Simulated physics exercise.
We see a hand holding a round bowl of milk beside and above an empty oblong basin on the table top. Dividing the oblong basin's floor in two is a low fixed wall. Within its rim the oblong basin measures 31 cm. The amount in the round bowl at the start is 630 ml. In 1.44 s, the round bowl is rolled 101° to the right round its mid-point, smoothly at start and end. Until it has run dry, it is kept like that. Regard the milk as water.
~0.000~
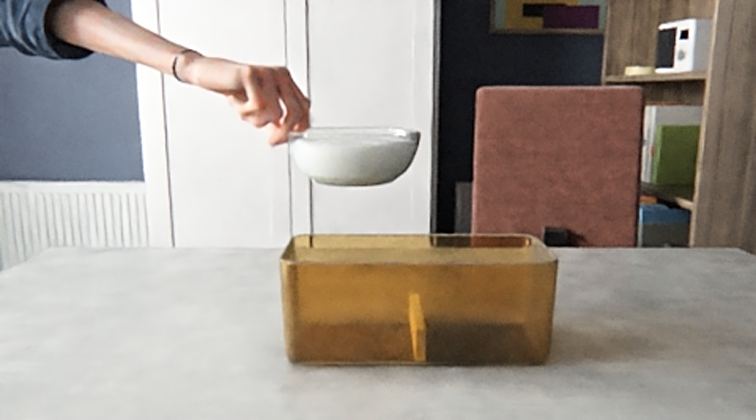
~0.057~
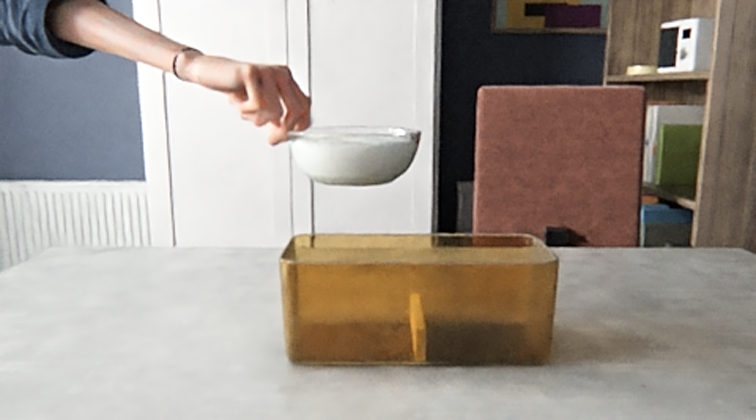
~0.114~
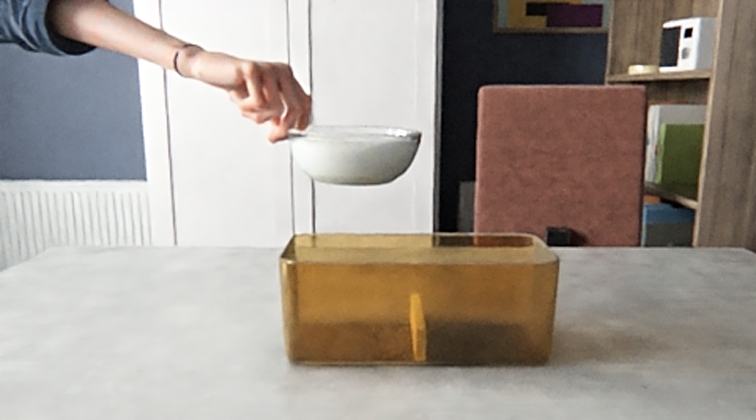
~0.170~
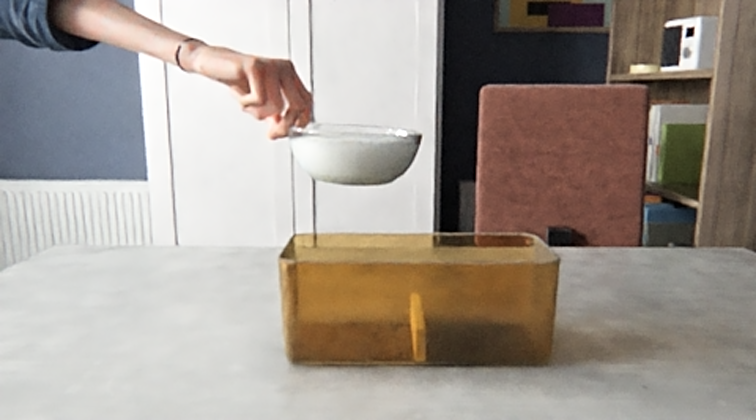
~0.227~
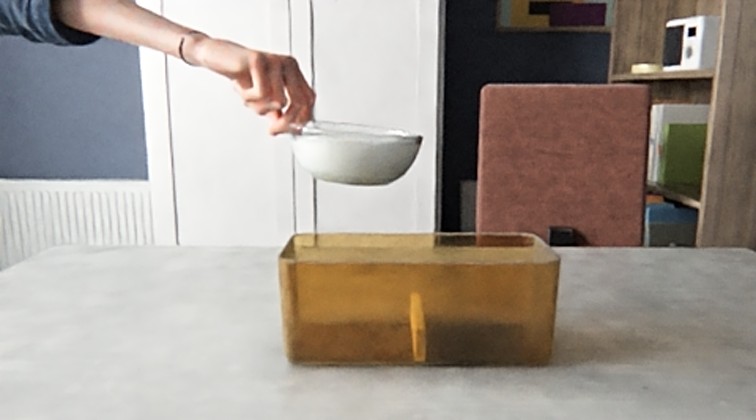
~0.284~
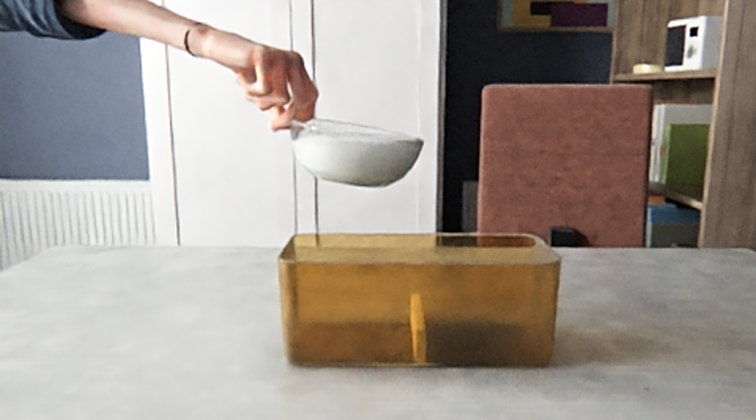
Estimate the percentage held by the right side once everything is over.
I would say 91 per cent.
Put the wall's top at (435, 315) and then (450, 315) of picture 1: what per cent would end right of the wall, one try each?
First try about 80 %, second try about 65 %.
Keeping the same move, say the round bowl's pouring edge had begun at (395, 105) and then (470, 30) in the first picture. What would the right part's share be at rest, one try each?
Respectively 80 and 60 %.
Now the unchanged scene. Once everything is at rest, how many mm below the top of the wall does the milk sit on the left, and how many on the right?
Left about 38 mm, right about 8 mm.
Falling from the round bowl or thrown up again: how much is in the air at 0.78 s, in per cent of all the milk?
I'd put it at about 30 percent.
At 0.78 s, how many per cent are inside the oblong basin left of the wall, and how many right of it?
0 on the left, 32 on the right, roughly.
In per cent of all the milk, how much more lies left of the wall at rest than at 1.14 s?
About 3 percent.
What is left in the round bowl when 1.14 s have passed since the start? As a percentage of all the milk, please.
Around 2 in a hundred.
After 0.78 s the tilt is 57° and 38 per cent is still to pour, 0 is left of the wall and 31 right of it.
After 1.14 s the tilt is 91° and 2 per cent is still to pour, 6 is left of the wall and 89 right of it.
After 1.53 s the tilt is 101° and 0 per cent is still to pour, 9 is left of the wall and 91 right of it.
After 1.94 s the tilt is 101° and 0 per cent is still to pour, 9 is left of the wall and 91 right of it.
In the end 9 per cent lies left of the wall, 91 right of it and 0 outside.
